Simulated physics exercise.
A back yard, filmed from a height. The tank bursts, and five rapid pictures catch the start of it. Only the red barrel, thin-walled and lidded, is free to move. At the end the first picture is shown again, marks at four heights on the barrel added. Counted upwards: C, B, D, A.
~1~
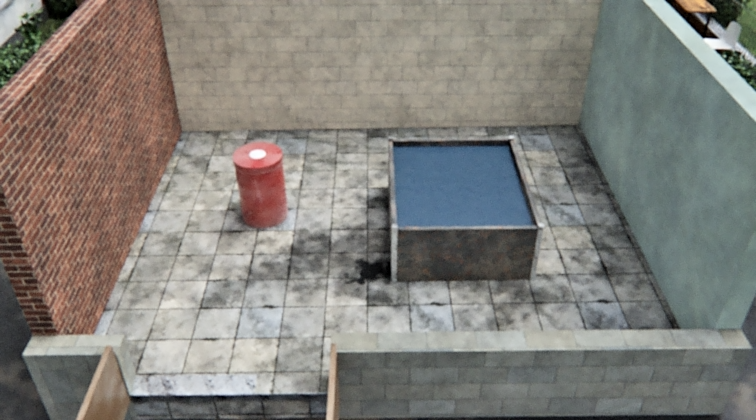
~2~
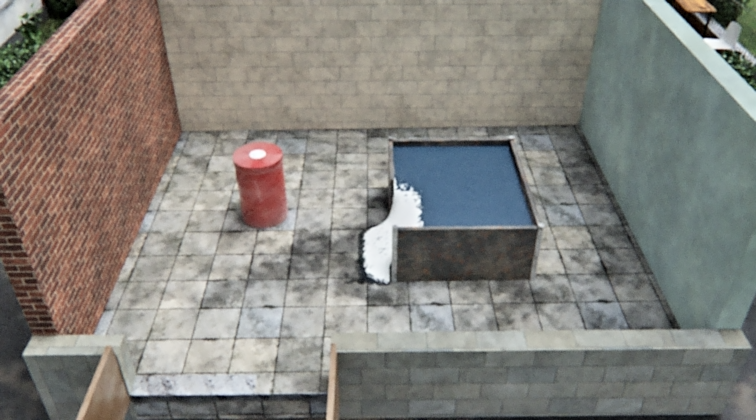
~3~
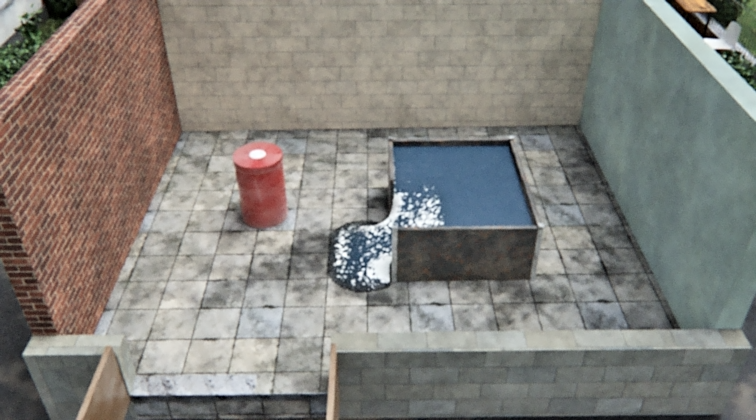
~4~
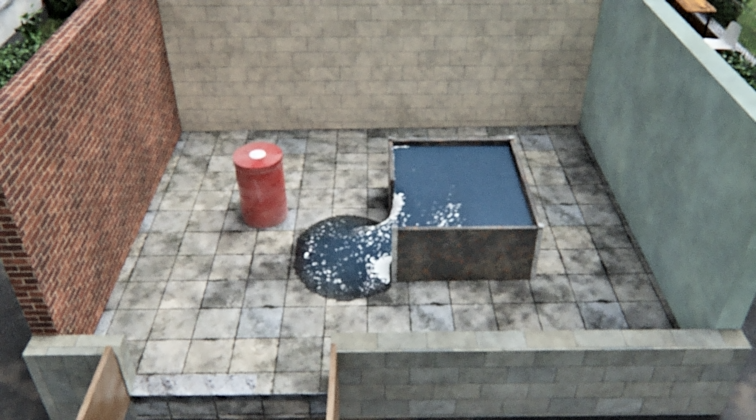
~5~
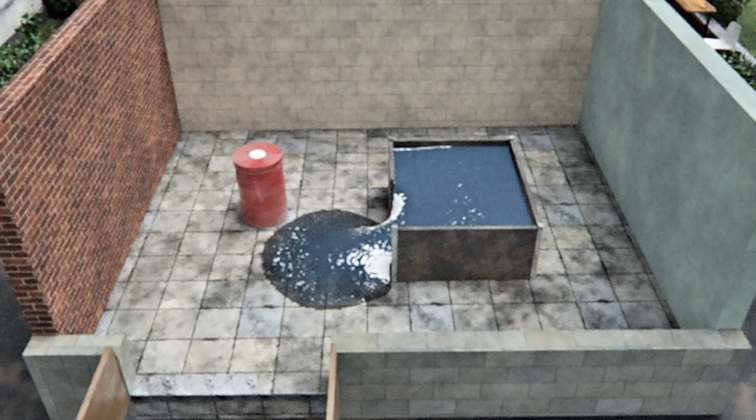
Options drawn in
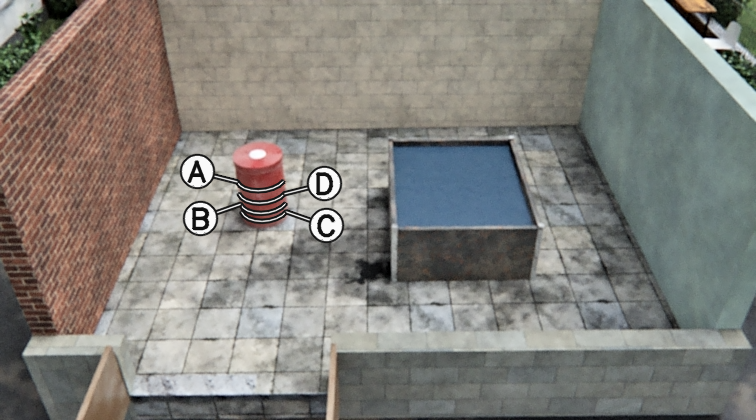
Water poured from the left side of a full tank in a walled yard, spreading leftward over the paving in a widening dark puddle, while the red barrel stood still.
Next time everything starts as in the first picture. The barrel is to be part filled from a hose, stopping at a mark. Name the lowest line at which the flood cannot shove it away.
The limit is B.
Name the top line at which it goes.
C it is.
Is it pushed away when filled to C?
Yes, that goes wrong.
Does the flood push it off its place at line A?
No.
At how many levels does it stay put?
Three of them.
In white, A at (258, 190); B at (261, 213); C at (262, 221); D at (259, 203); from the bottom up C, B, D, A.
With A, it does not move.
With B, it does not move.
With C, it is pushed about half its own width away.
With D, it does not move.
